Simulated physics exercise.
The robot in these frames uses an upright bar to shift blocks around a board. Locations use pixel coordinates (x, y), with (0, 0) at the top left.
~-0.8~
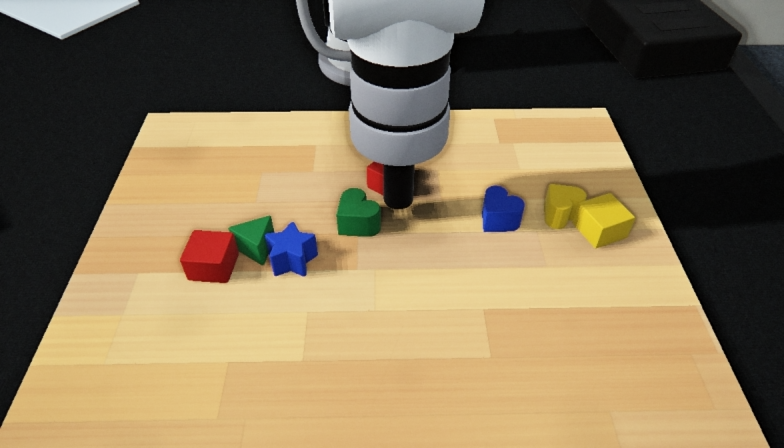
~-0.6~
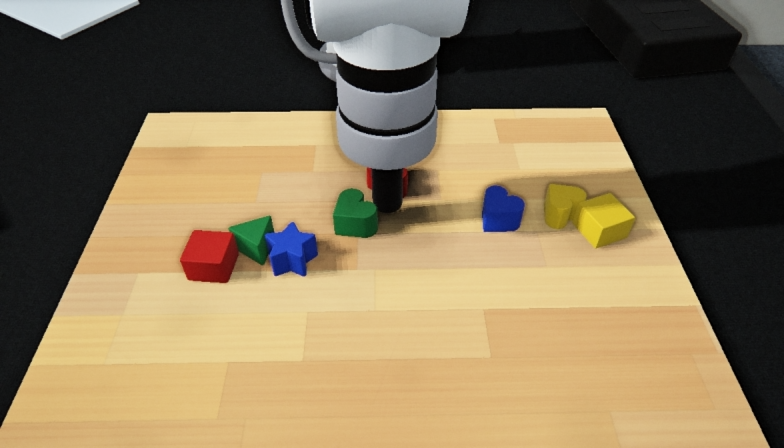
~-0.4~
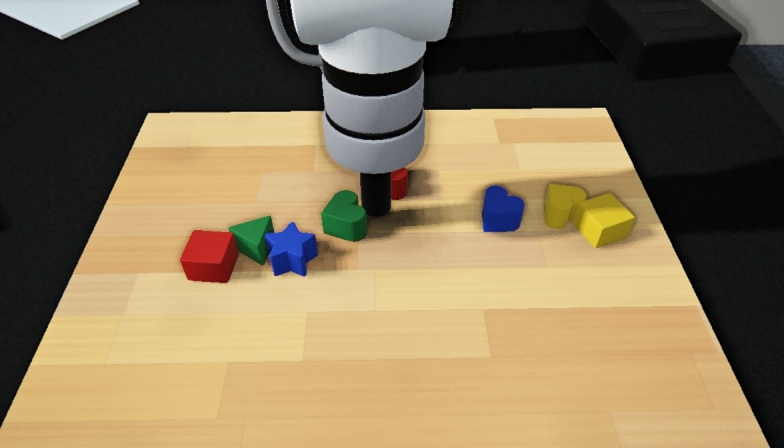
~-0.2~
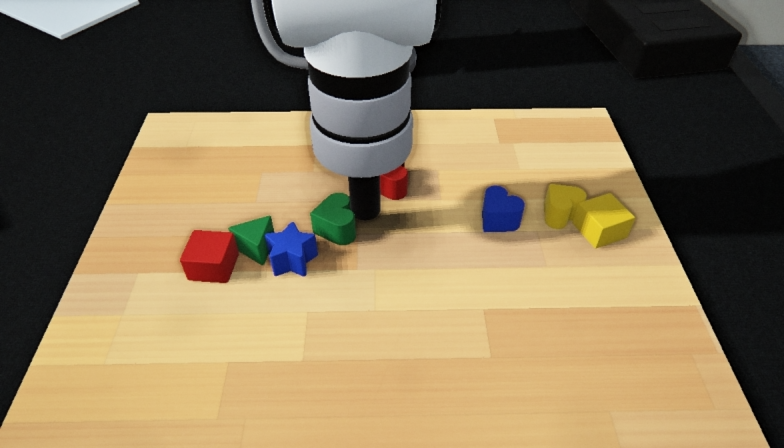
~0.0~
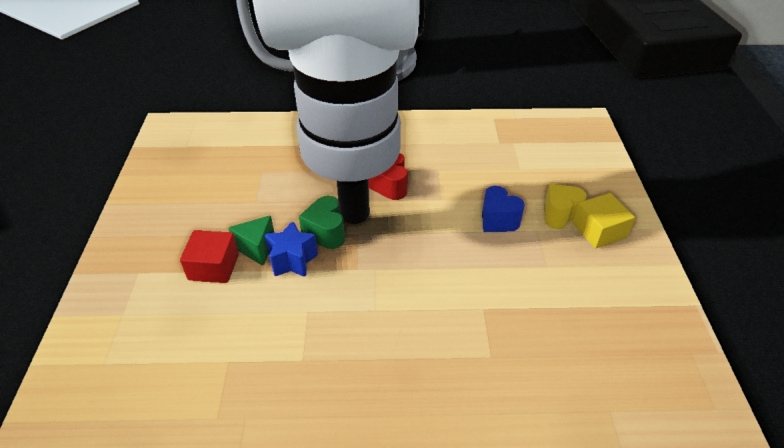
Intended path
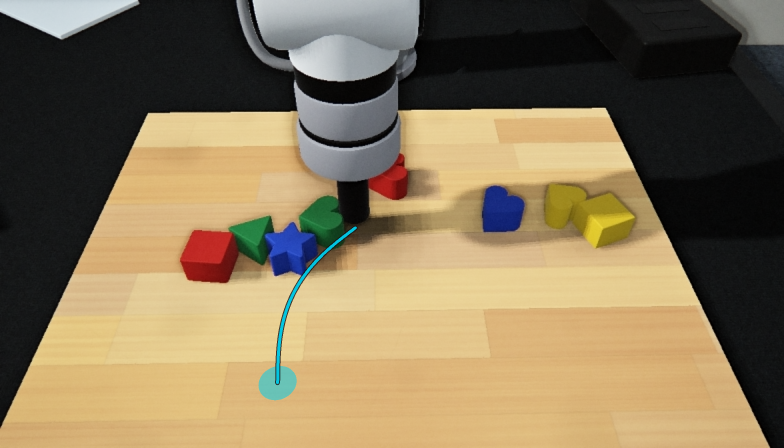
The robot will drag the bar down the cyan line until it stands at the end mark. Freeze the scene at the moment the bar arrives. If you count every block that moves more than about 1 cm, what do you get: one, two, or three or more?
In total, two blocks get moved by over 1 cm.
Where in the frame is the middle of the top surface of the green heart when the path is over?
I'd expect the centre of its top face to be at (293, 223).
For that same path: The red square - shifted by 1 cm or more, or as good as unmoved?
From what I can tell, it will keep its place.
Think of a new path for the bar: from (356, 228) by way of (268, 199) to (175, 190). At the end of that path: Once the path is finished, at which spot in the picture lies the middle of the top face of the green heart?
That would be at about pixel (281, 207).
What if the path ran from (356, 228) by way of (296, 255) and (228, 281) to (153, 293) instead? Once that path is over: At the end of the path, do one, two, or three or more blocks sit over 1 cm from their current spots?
Three or more blocks move.
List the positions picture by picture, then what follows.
In the first frame, tip of the bar at (398, 200), middles of tops, red square at (207, 246), green three-sided block at (252, 229), blue star-shaped block at (289, 240), green heart at (357, 203), red heart partly hidden.
In the second frame, bar at (387, 203), green heart at (354, 204).
In the third frame, bar at (376, 207), green heart at (345, 206).
In the fourth frame, bar at (366, 210), green heart at (335, 208).
In the fifth frame, bar at (355, 214), red square at (207, 246), green three-sided block at (252, 229), blue star-shaped block at (289, 240), green heart at (324, 212), red heart partly hidden.
The line goes from (356, 228) over (312, 265) and (284, 318) to (278, 383).
The first path, step by step. One third of the way, bar at (310, 252); green three-sided block at (248, 230), turned 25° clockwise; blue star-shaped block at (266, 254); green heart at (293, 223), turned 50° clockwise.
Two thirds of the way, bar at (281, 304); green three-sided block at (248, 230), turned 25° clockwise; blue star-shaped block at (248, 264), turned 35° clockwise; green heart at (293, 223), turned 50° clockwise.
At the end, bar at (274, 370); red square unmoved; green three-sided block at (248, 230), turned 25° clockwise; blue star-shaped block at (248, 264), turned 35° clockwise; green heart at (293, 223), turned 50° clockwise; red heart unmoved.
